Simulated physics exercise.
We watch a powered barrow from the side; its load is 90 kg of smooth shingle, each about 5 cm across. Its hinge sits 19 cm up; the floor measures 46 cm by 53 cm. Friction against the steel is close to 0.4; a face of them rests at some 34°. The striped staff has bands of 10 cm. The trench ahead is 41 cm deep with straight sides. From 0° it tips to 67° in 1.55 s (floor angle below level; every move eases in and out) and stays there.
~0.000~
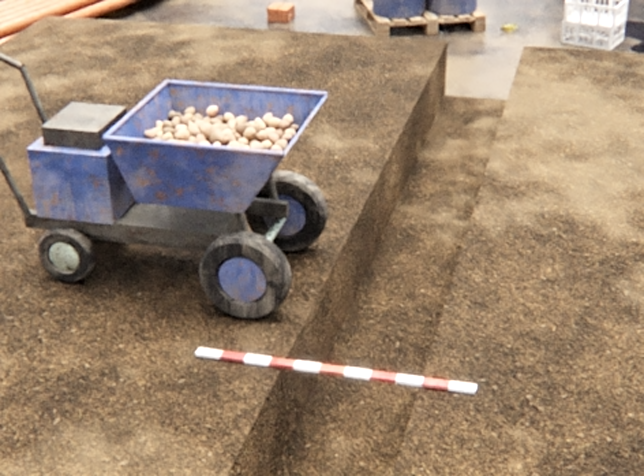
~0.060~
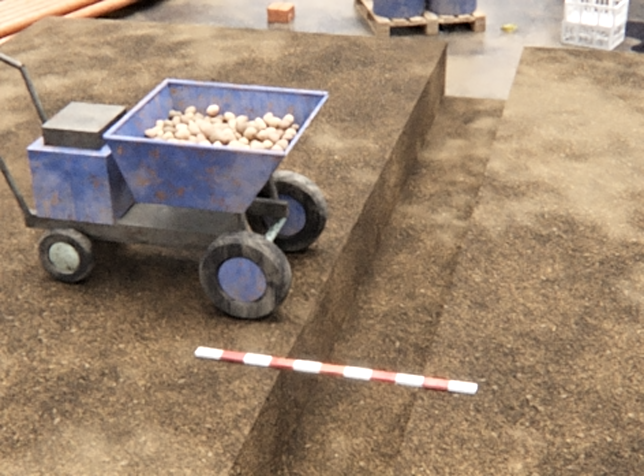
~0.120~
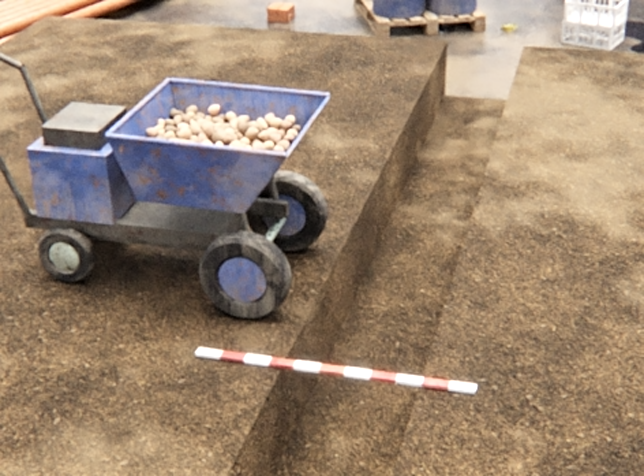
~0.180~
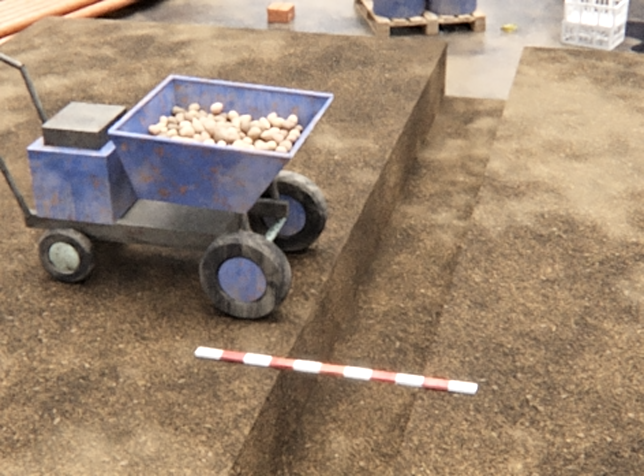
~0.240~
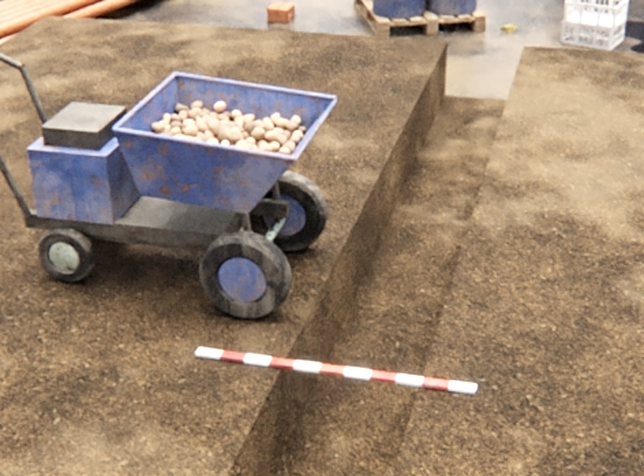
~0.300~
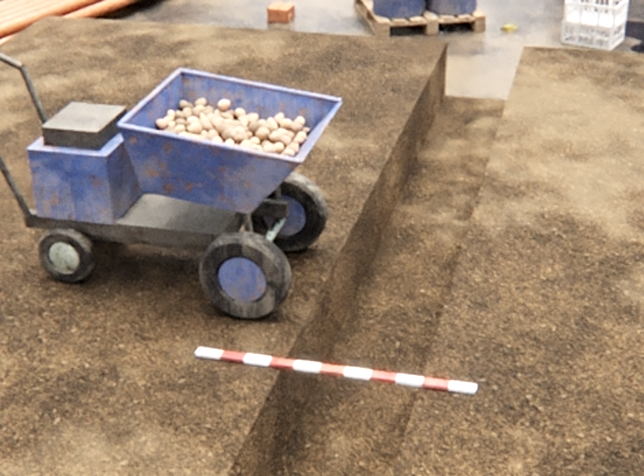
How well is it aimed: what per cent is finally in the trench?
Some 71 per cent of it.
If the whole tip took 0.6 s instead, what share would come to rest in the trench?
In that case some 45 per cent.
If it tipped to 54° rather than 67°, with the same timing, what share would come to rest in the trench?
It would be near 25 per cent.
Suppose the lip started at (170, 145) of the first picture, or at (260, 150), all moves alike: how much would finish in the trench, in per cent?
About 100 and 95 per cent.
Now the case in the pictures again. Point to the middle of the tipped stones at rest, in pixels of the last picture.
Around (424, 366).
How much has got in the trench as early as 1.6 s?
About 15 per cent by then.
After 1.2 s the floor is at 56°; 100 % in the tray; the foremost stones are at (387, 216).
After 1.6 s the floor is at 67°; 68 % in the tray, 16 % in the trench, 16 % past the trench; the foremost stones are at (505, 310).
After 2.0 s the floor is at 67°; 41 % in the tray, 31 % in the trench, 28 % past the trench; the foremost stones are at (584, 322).
After 4.0 s the floor is at 67°; 0 % in the tray, 71 % in the trench, 29 % past the trench; the foremost stones are at (627, 336).
